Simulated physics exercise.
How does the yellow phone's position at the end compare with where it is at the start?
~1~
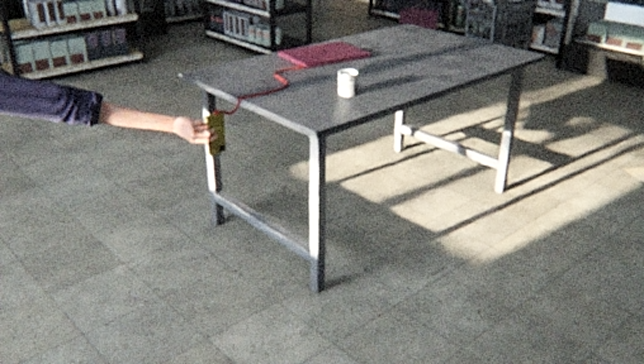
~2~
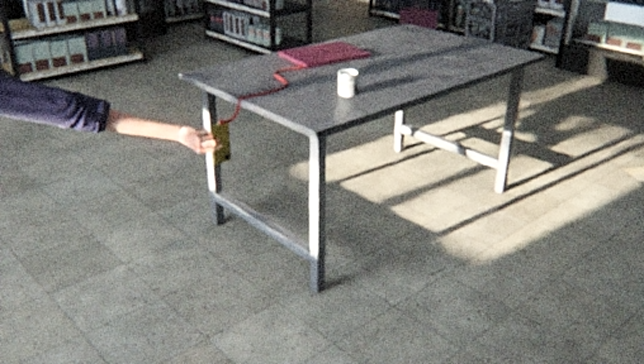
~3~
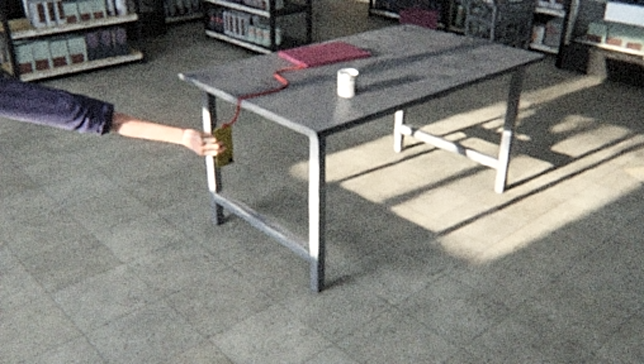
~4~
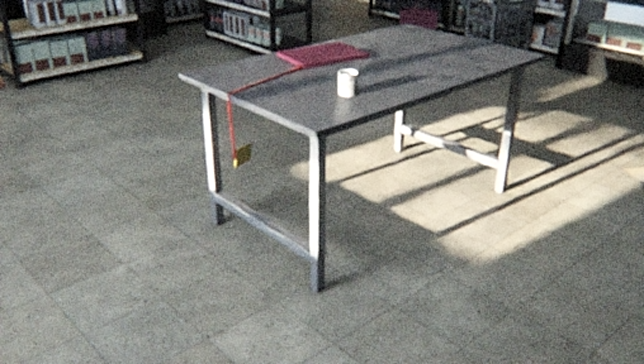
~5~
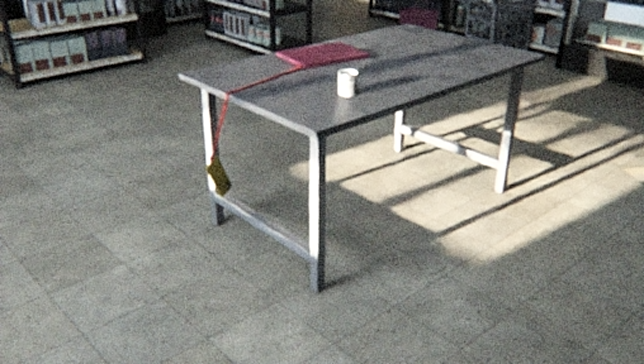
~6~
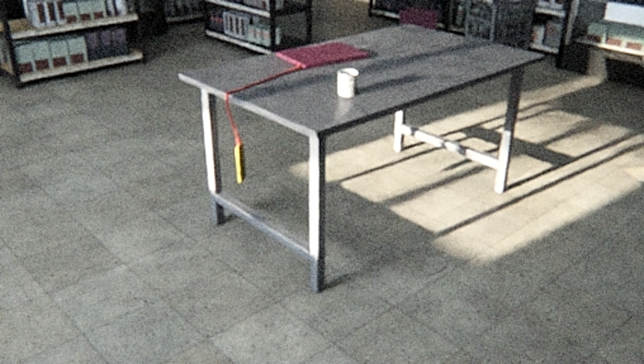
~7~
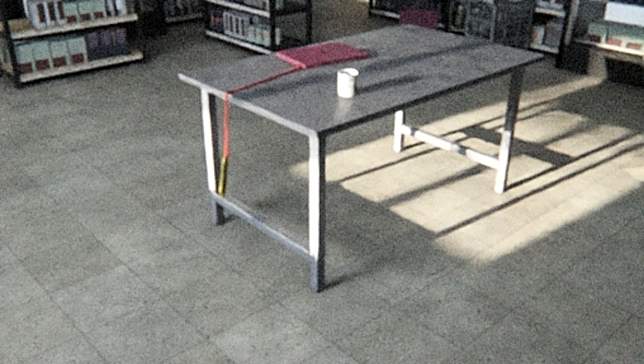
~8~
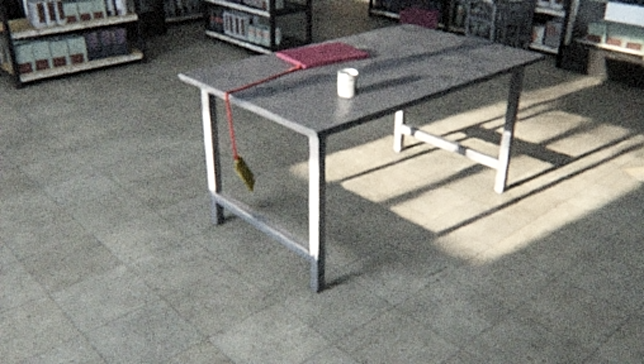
At the start the yellow phone is held by a hand near the left corner of the table, and at the end it hangs from the cord lower down and slightly farther to the right.
